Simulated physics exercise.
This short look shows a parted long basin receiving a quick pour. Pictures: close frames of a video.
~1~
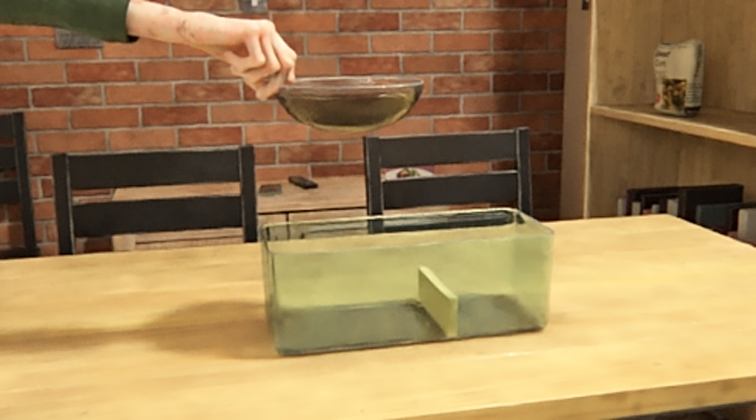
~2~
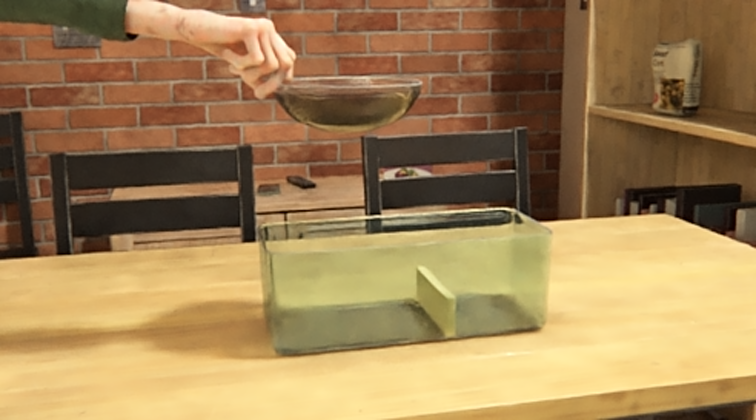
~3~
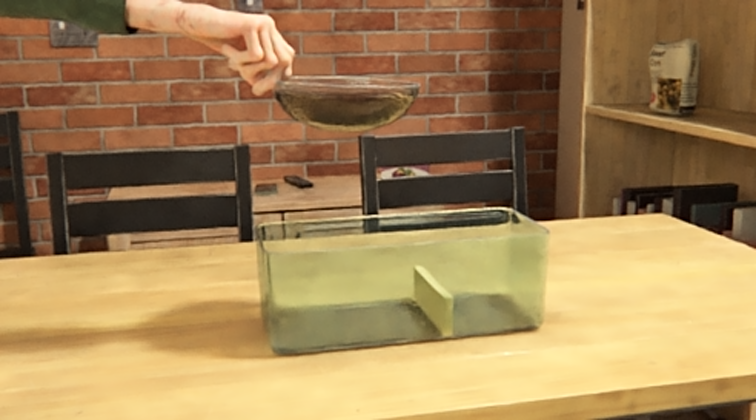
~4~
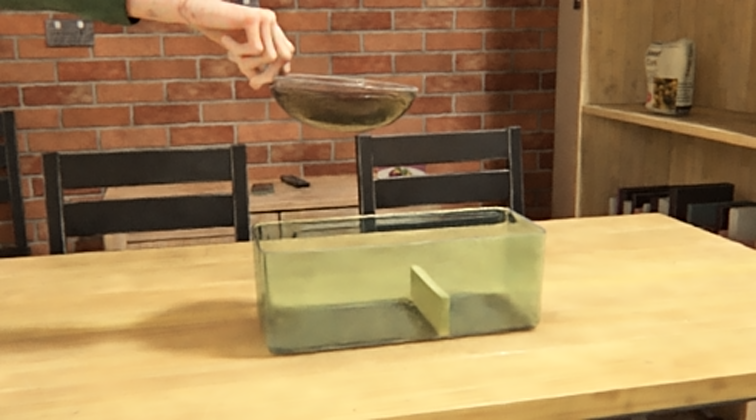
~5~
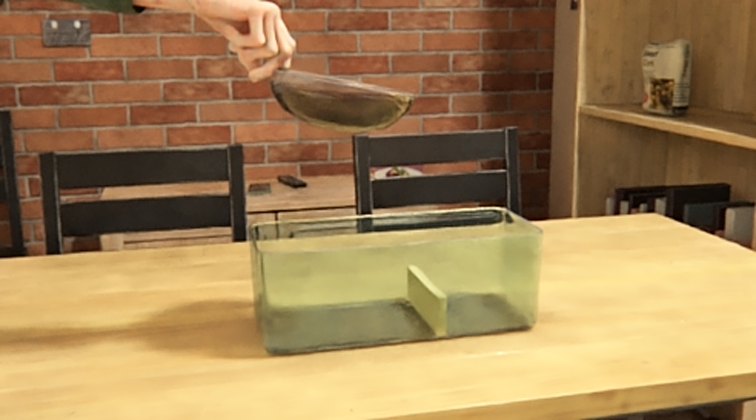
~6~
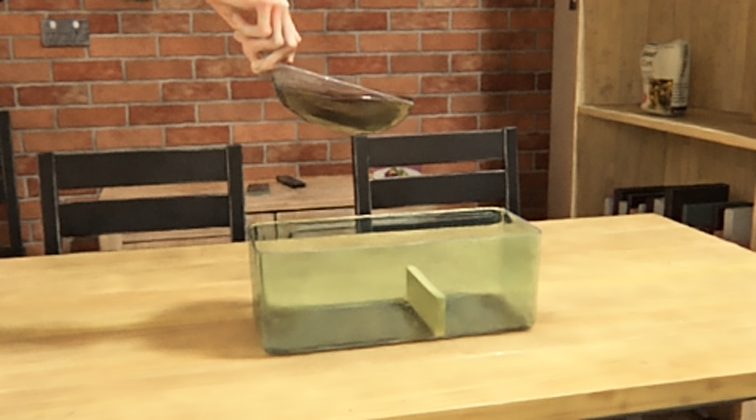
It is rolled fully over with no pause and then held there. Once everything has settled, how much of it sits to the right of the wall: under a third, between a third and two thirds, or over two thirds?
Over two thirds.
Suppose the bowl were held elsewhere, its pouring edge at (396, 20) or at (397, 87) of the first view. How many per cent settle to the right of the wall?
It would come to near 65 per cent, and then near 60 per cent.
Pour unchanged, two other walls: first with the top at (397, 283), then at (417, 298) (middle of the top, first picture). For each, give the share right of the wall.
In order, some 90 and 70 in a hundred.
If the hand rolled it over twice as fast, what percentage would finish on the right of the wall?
Near 55 parts in a hundred.
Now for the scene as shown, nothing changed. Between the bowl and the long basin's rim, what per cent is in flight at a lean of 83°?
Roughly 40 %.
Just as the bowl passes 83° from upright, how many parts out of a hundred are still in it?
I'd reckon near 5 percent is still held at that tilt.
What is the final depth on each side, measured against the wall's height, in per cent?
On the left it is 10 per cent, on the right 60.
A moment on, the bowl is tipped on its side and 5 per cent is still to pour, 1 is left of the wall and 55 right of it.
Next, the bowl is tipped right over and 0 per cent is still to pour, 19 is left of the wall and 77 right of it.
Then the bowl is tipped right over and 0 per cent is still to pour, 21 is left of the wall and 76 right of it.
Later the bowl is tipped right over and 0 per cent is still to pour, 21 is left of the wall and 76 right of it.
Finally, 21 per cent lies left of the wall, 76 right of it and 3 outside.
